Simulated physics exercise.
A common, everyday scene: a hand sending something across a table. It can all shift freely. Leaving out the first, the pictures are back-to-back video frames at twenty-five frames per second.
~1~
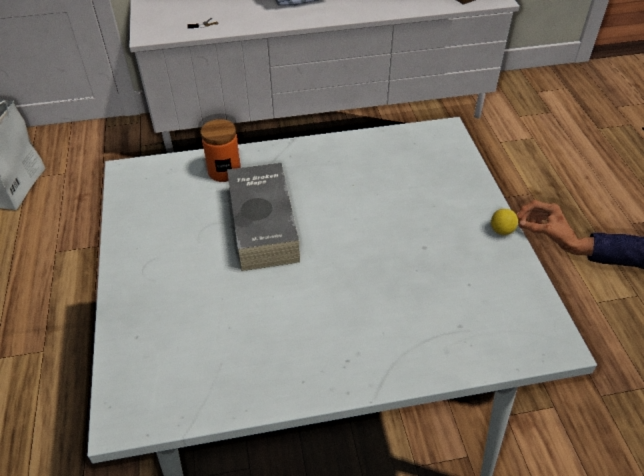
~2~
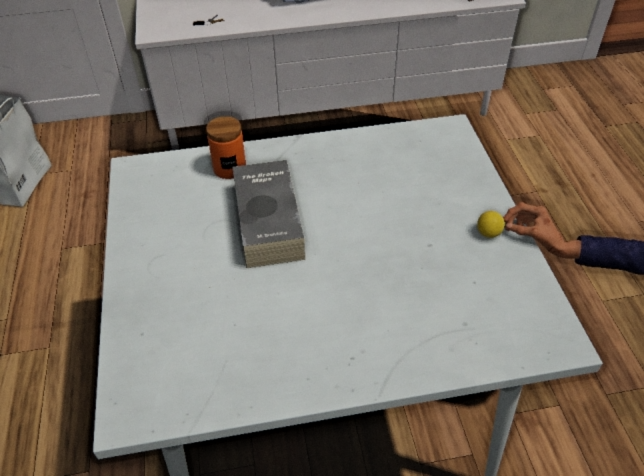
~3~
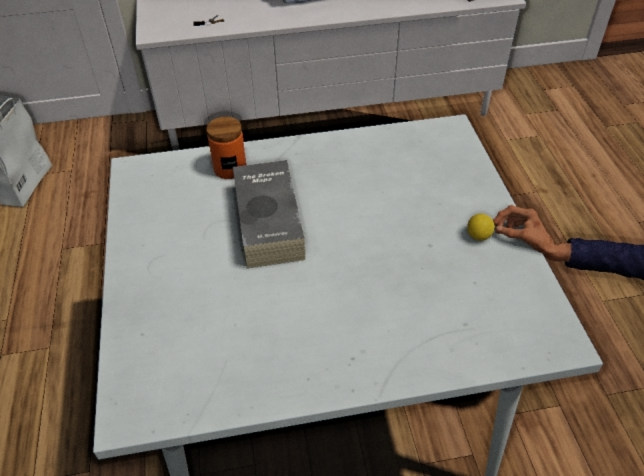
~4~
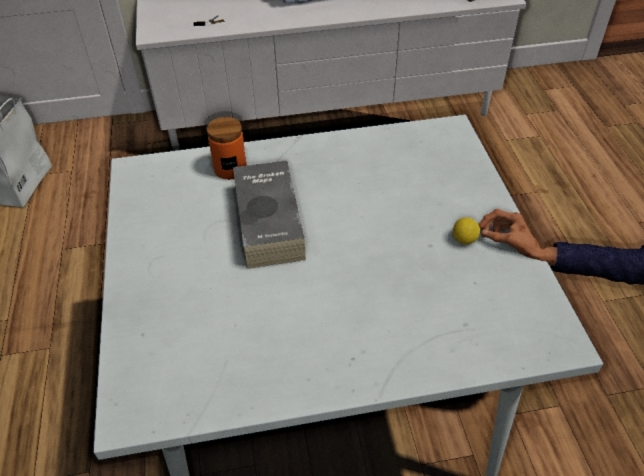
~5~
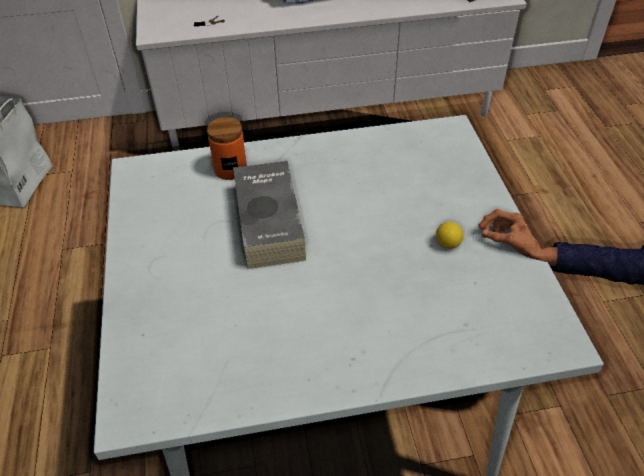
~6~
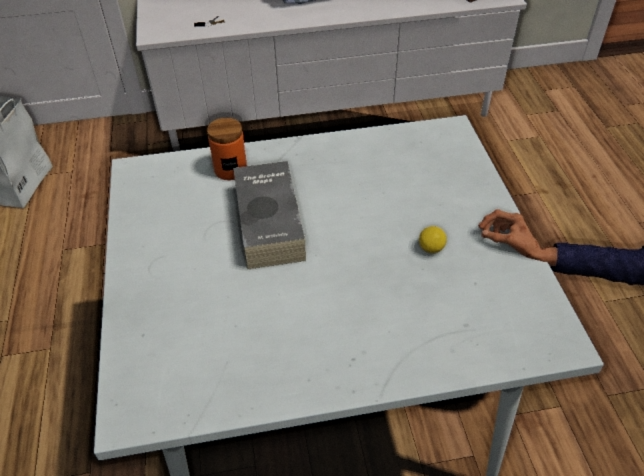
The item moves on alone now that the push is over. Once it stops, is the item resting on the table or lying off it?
It is lying off the table.
Then, 0.20 s past the last view, yellow lemon displaced well along near (346, 261).
Then, 0.60 s past the last view, yellow lemon displaced well along near (163, 306).
Then, 0.90 s past the last view, yellow lemon now off the table.
Then, 1.20 s past the last view, things are still on the move.
Finally, off the table, yellow lemon.
